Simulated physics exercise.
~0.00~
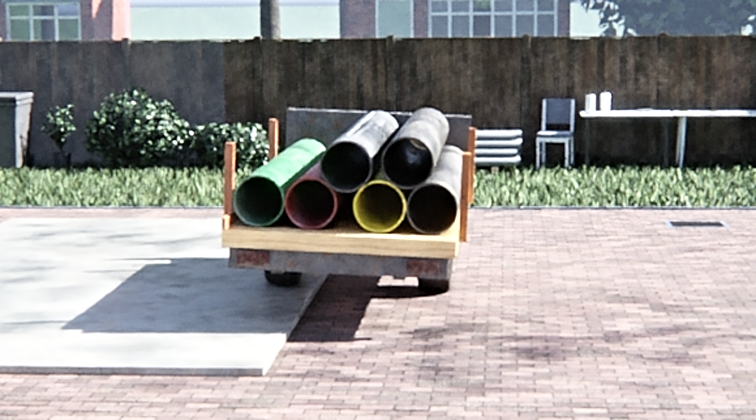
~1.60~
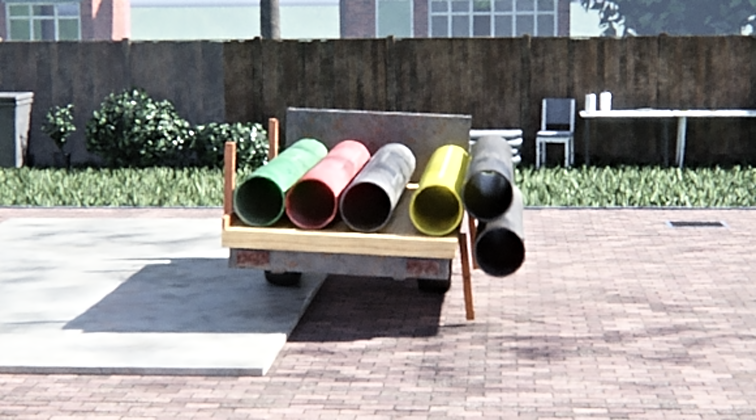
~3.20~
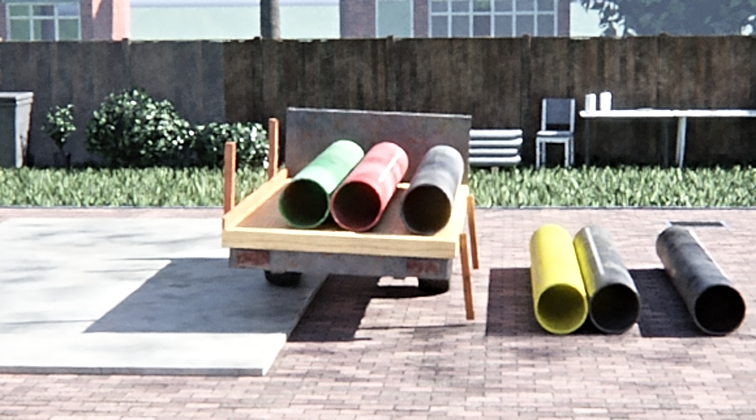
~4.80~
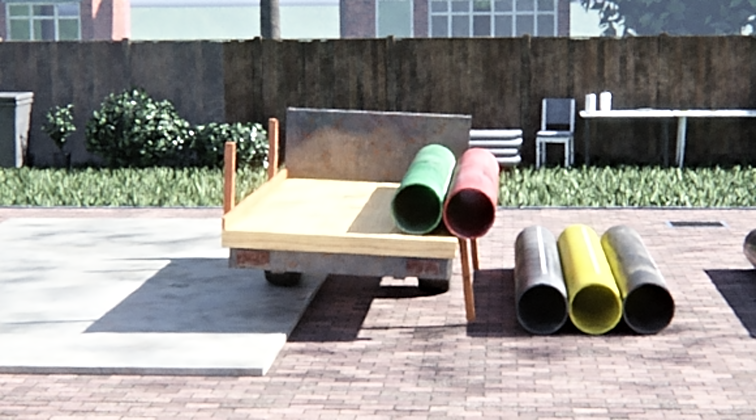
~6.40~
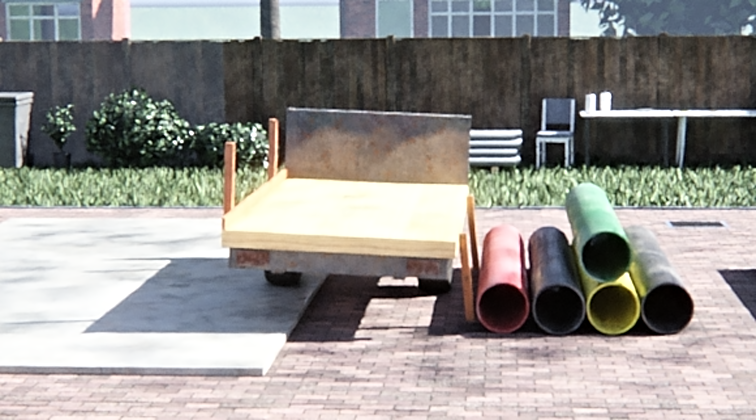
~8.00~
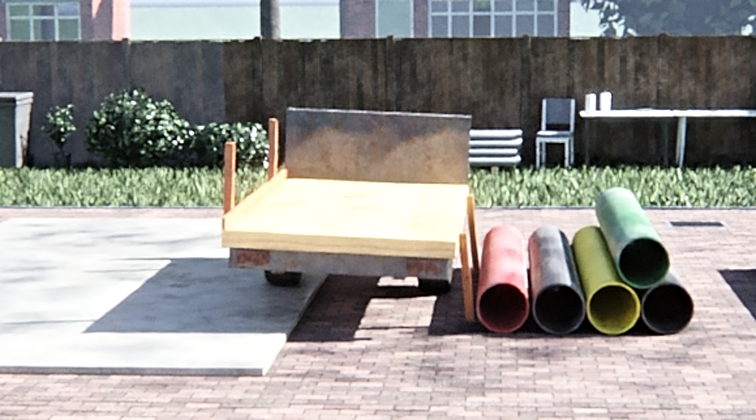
Six steel pipes rolling off the right side of a parked trailer, the green one ending up atop the others on the bricks.
